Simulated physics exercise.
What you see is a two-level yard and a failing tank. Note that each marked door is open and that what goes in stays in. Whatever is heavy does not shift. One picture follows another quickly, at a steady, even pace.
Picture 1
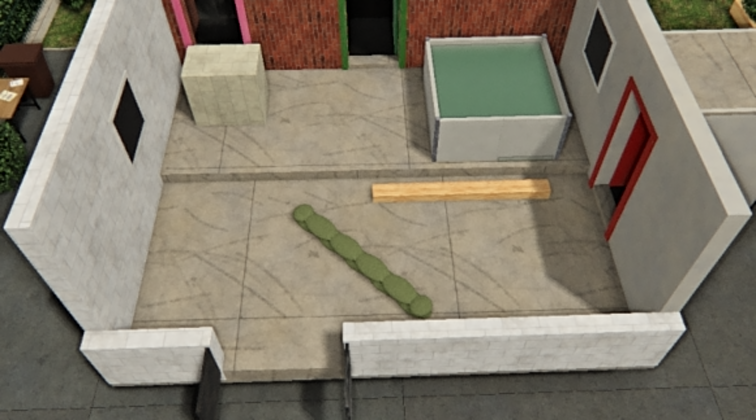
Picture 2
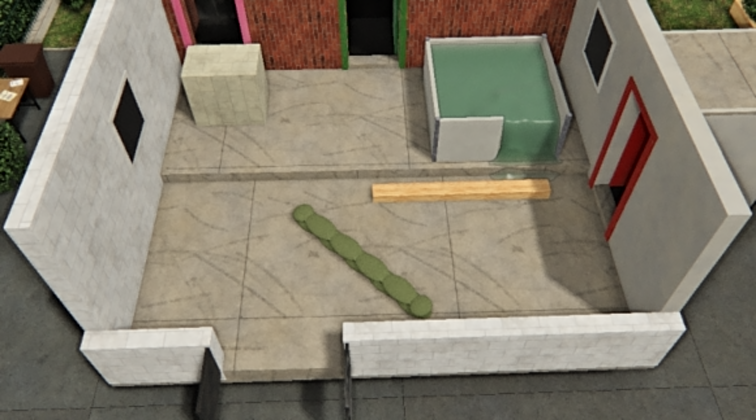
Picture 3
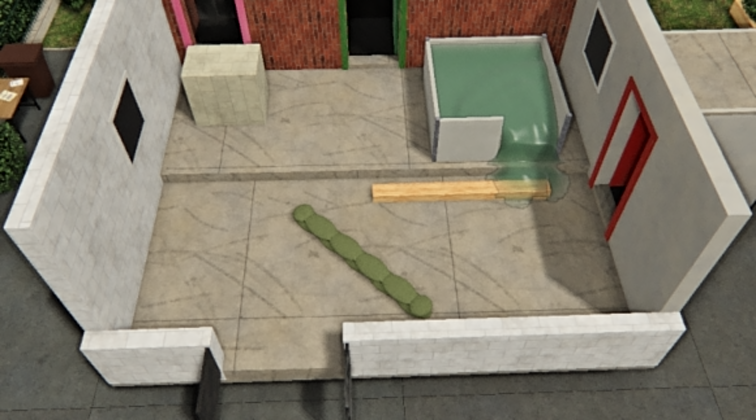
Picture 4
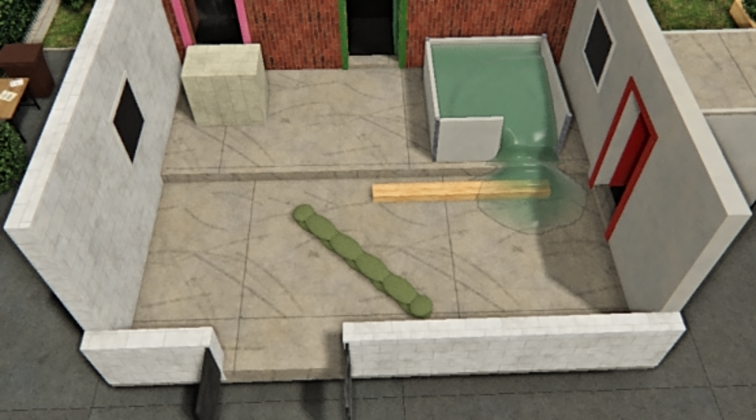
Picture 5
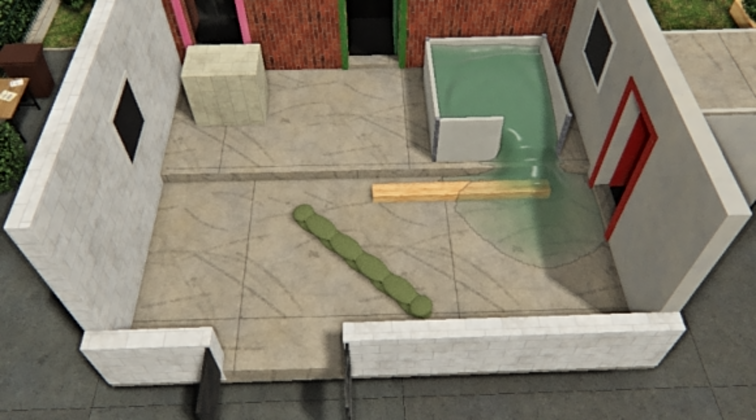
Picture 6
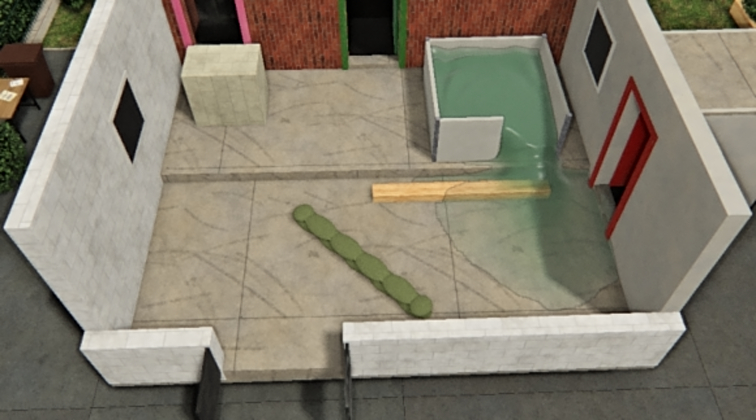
Green water bursts through the right part of the front wall of a white-sided open tank, pours over the step past the right end of a wooden beam, and spreads toward the front wall beside the red doorway. The walled, two-level paved yard is seen from above by a still camera. A pale block stands back left, and a lumpy green strip lies diagonally mid-yard.
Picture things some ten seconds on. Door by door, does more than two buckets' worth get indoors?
In order: The red door will top two buckets; the pink door will not top two buckets; the green door will not top two buckets.
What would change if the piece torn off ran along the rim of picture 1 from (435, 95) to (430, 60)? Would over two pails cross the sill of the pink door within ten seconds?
Result: Pink door goes past the limit.
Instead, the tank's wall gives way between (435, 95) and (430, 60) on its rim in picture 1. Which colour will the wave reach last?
I'd say the red one.
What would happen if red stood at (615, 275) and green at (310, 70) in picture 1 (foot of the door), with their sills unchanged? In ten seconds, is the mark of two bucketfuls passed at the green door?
Green: Comes in low.
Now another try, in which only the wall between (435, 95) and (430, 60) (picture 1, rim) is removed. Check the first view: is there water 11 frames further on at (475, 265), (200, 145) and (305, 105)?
Taking the three spots as listed, they end up spared, inundated and inundated.
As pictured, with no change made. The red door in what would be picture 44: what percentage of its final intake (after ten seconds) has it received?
That comes out to 85 per cent by my count.
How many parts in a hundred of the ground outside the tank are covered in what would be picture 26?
Near 55 in a hundred.
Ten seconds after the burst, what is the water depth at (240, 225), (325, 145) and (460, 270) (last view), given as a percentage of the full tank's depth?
About 8, 0 and 10 percent, in that order.
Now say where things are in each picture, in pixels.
The open tank at (493, 80) is whole and still, in the first frame.
Water pours out at (528, 142) and has run to (559, 161), in the second frame.
The front is at (511, 202), out from the gap at (527, 144), in the third frame.
The front is at (529, 230), out from the gap at (527, 146), in the fourth frame.
Water pours out at (527, 146) and has run to (553, 263), in the fifth frame.
Water pours out at (527, 145) and has run to (571, 303), in the sixth frame.
A moment on, water covers 25 % of the floor; the red door over two buckets in, the pink door not reached, the green door not reached.
Next, water covers 35 % of the floor; the red door far over two buckets in, the pink door not reached, the green door not reached.
Then, water covers 55 % of the floor; the red door far over two buckets in, the pink door not reached, the green door not reached.
Later, water covers 60 % of the floor; the red door far over two buckets in, the pink door not reached, the green door not reached.
In the end, water covers 60 % of the floor; the red door far over two buckets in, the pink door not reached, the green door not reached.
